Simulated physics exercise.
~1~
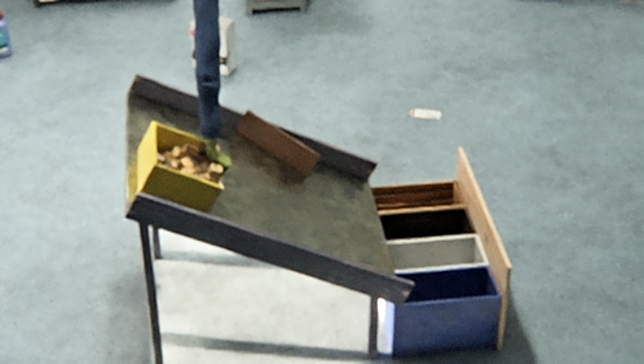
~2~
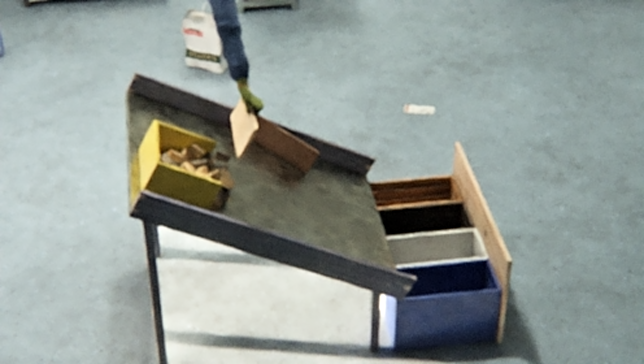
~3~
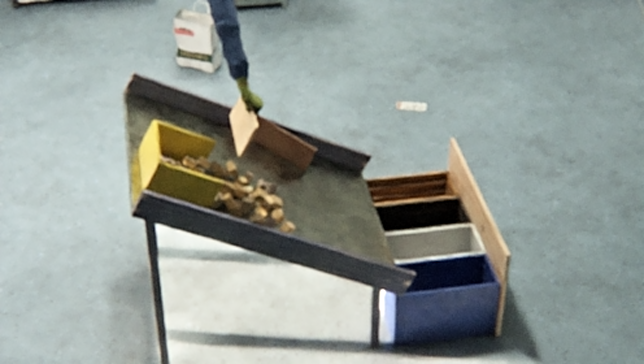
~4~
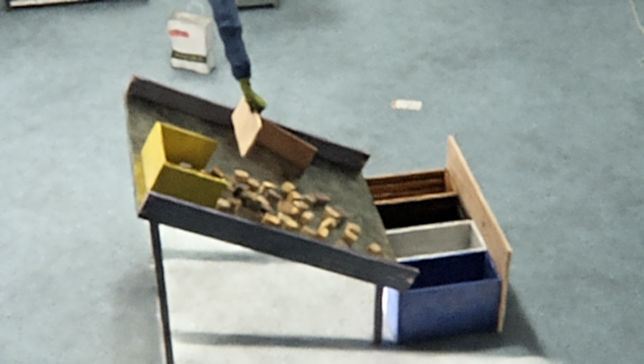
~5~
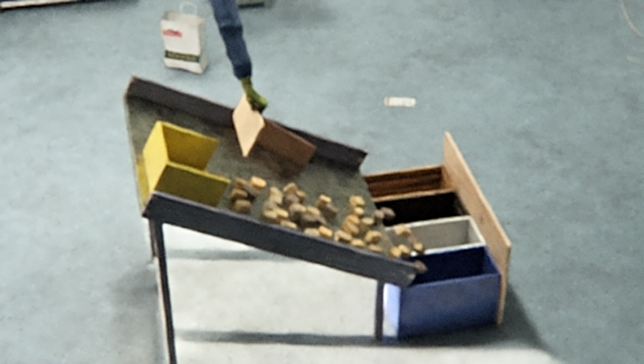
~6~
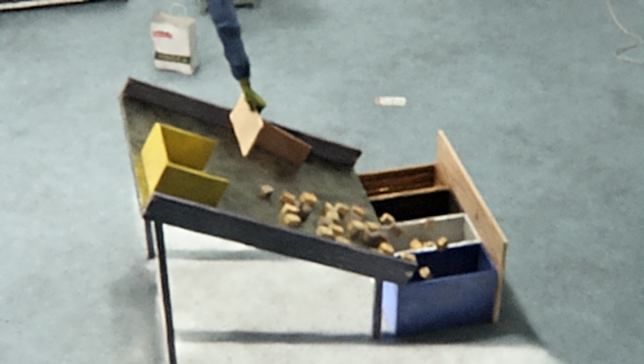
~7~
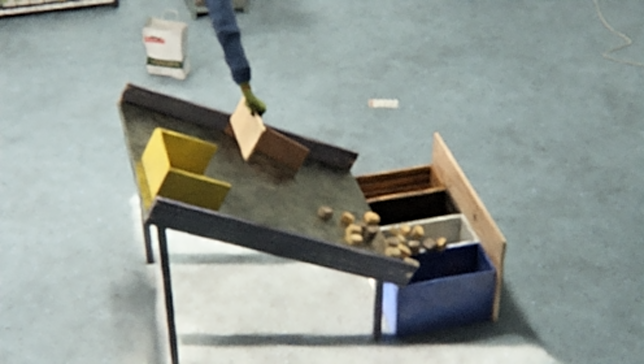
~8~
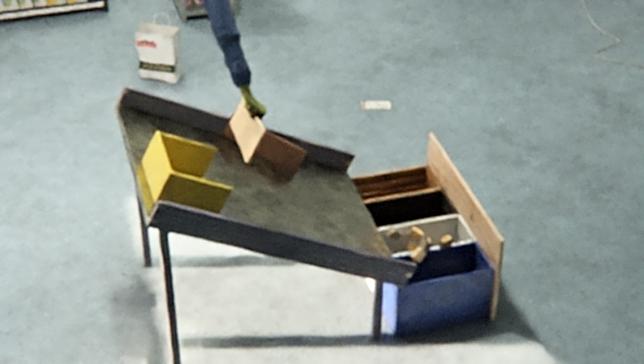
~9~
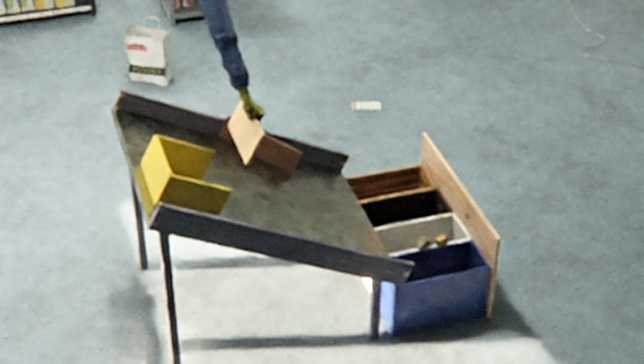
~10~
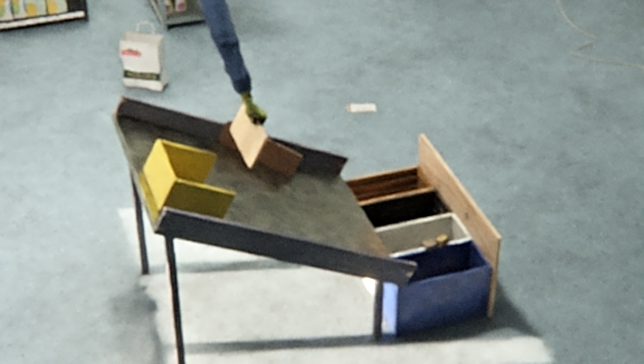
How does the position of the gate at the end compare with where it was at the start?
At the start the gate is down at the open side of the yellow pen, where the gloved hand reaches in. By the end it is up and to the right, held clear of the pen beside the brown angled board.
